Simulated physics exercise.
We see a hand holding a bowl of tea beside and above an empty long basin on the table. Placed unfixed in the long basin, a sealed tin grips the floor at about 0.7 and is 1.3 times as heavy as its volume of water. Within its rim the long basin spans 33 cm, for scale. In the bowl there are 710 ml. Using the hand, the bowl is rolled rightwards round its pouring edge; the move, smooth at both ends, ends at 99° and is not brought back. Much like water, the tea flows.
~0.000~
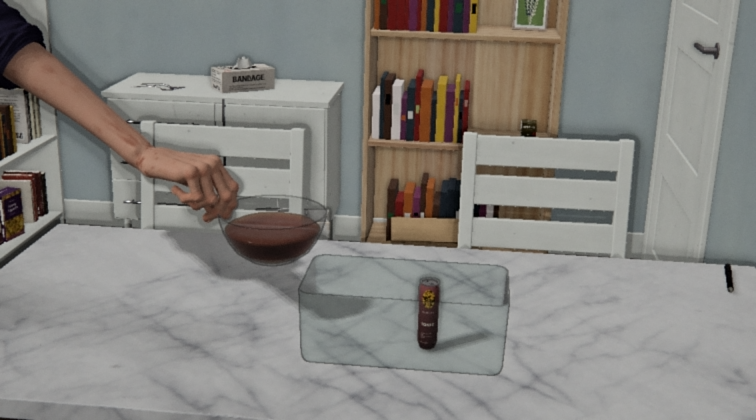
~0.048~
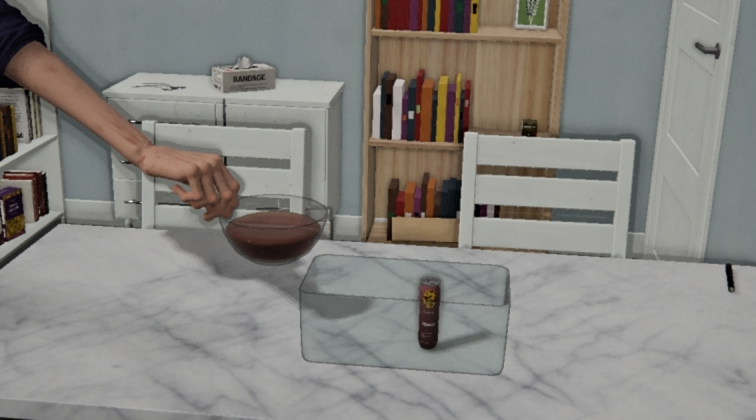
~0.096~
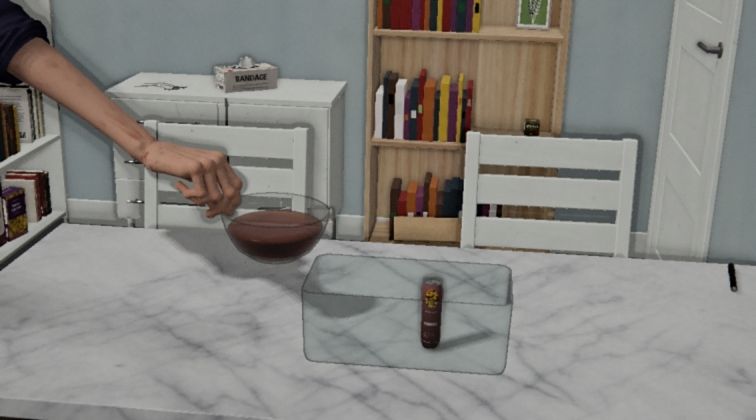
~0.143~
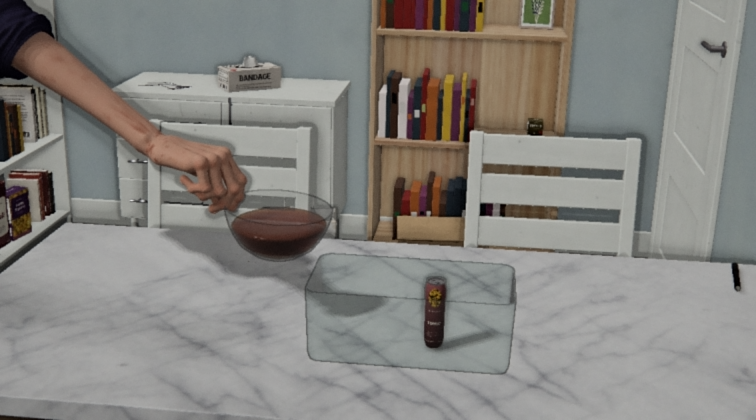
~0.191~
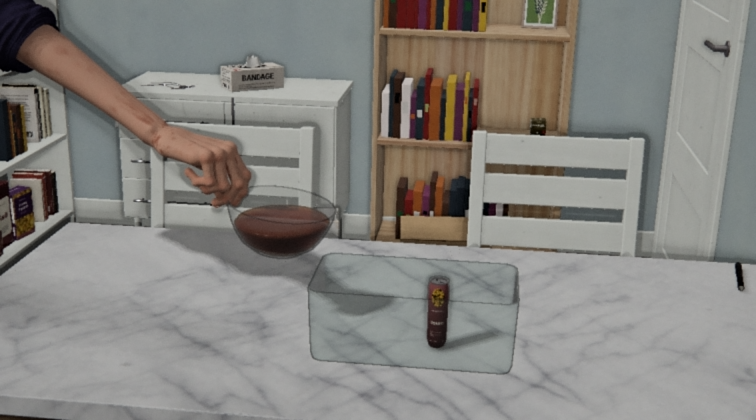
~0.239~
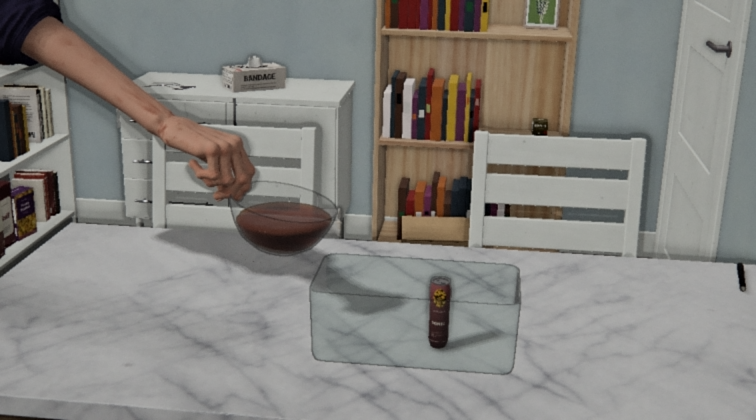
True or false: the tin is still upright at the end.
True.
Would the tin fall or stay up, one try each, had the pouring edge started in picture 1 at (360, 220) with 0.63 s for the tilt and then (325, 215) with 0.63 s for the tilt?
Try 1: Still standing; try 2: Tipped over.
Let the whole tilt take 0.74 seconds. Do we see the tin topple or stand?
Holds steady.
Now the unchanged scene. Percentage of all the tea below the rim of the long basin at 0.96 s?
I reckon close to 80 per cent.
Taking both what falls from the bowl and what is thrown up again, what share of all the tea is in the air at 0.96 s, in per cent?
Close to 16 in every hundred parts.
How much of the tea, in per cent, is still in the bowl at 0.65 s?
Fraction remaining: Approx. 62 per cent.
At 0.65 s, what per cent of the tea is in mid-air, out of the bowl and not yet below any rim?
Near 32 per cent at that time.
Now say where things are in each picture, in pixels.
In the first frame, it leans 0°; its right rim is at (326, 216); the tea meets the walls at (226, 223) and (321, 228); the long basin's rim runs from (307, 273) to (508, 287); the tin's top is at (430, 285).
In the second frame, it leans 0°; its right rim is at (326, 216); the tea meets the walls at (227, 222) and (322, 228).
In the third frame, it leans 2°; its right rim is at (329, 215); the tea meets the walls at (229, 221) and (324, 227).
In the fourth frame, it leans 4°; its right rim is at (332, 215); the tea meets the walls at (233, 218) and (327, 224).
In the fifth frame, it leans 7°; its right rim is at (335, 214); the tea meets the walls at (237, 216) and (330, 222).
In the sixth frame, it leans 11°; its right rim is at (336, 215); the tea meets the walls at (238, 212) and (332, 219).
By 0.65 s the tilt is 62° and 61 per cent is still to pour; the tin stands where it began.
By 0.96 s the tilt is 94° and 4 per cent is still to pour; the tin stands where it began.
By 1.27 s the tilt is 99° and 0 per cent is still to pour; the tin stands where it began.
By 1.62 s the tilt is 99° and 0 per cent is still to pour; the tin stands where it began.
At rest the tin stands where it began.
